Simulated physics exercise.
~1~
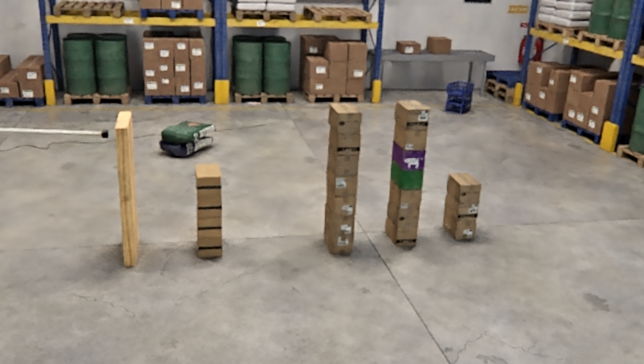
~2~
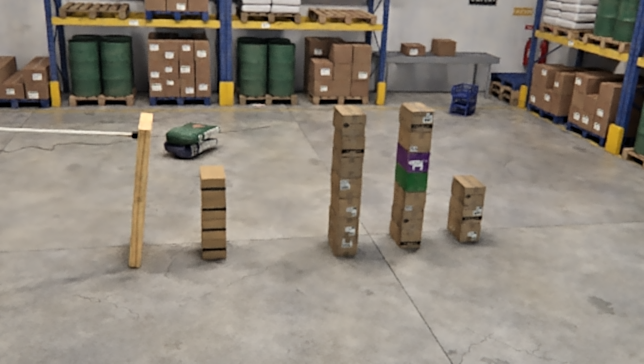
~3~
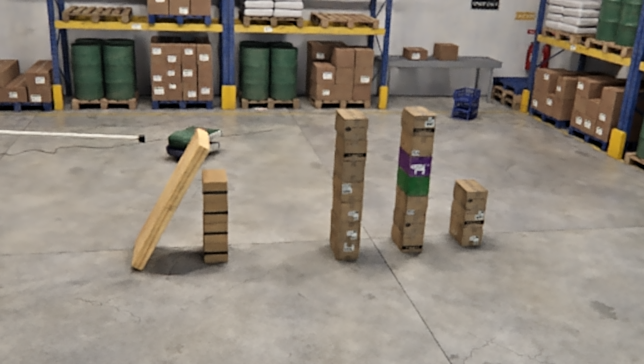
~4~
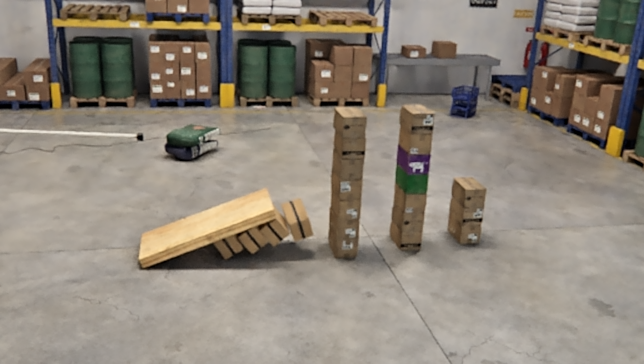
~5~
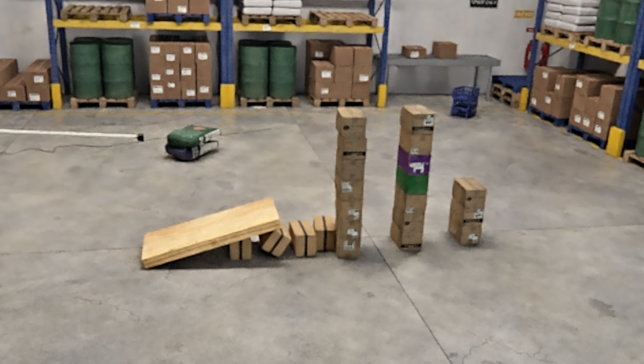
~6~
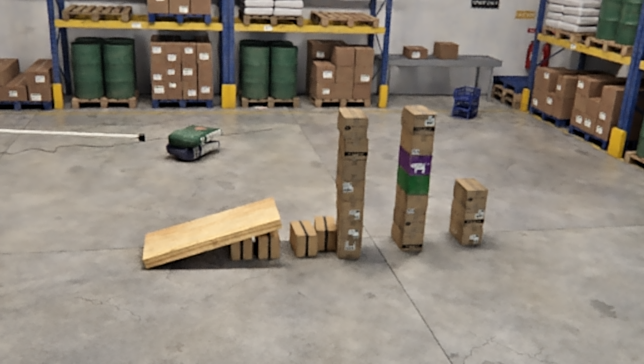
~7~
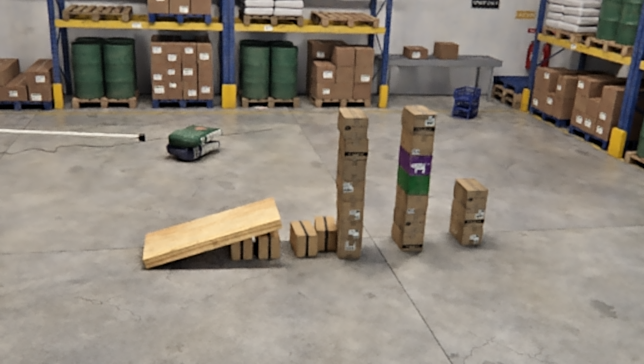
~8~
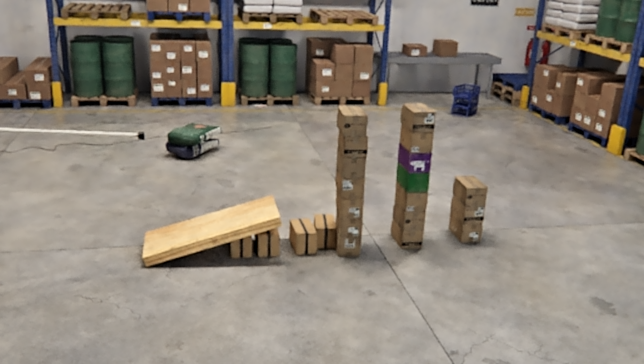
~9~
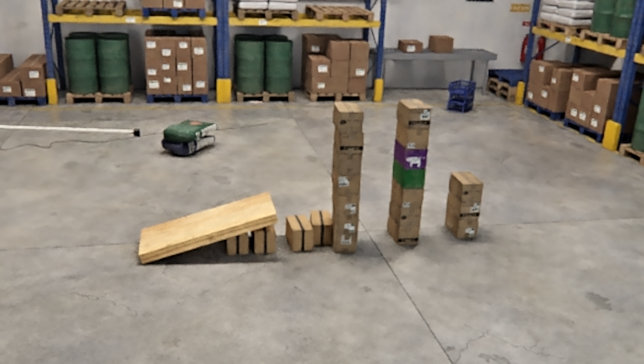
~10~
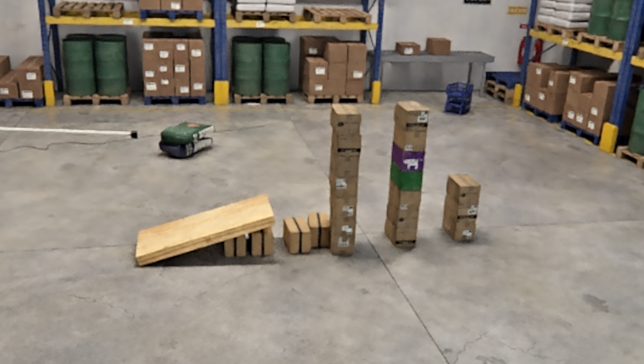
At first, a tall wooden board stands upright on a warehouse floor, left of four separate stacks of cardboard parcels, one of which holds a purple and a green parcel. A pole reaching in from the left moves right as the board begins to tip, then stops. The board leans over onto the short first stack and pushes it to the right. Its parcels topple in a slanting row and settle on their sides, some under the board and others beside the next tall stack. The board ends propped at a low slant, while the other three stacks remain standing.
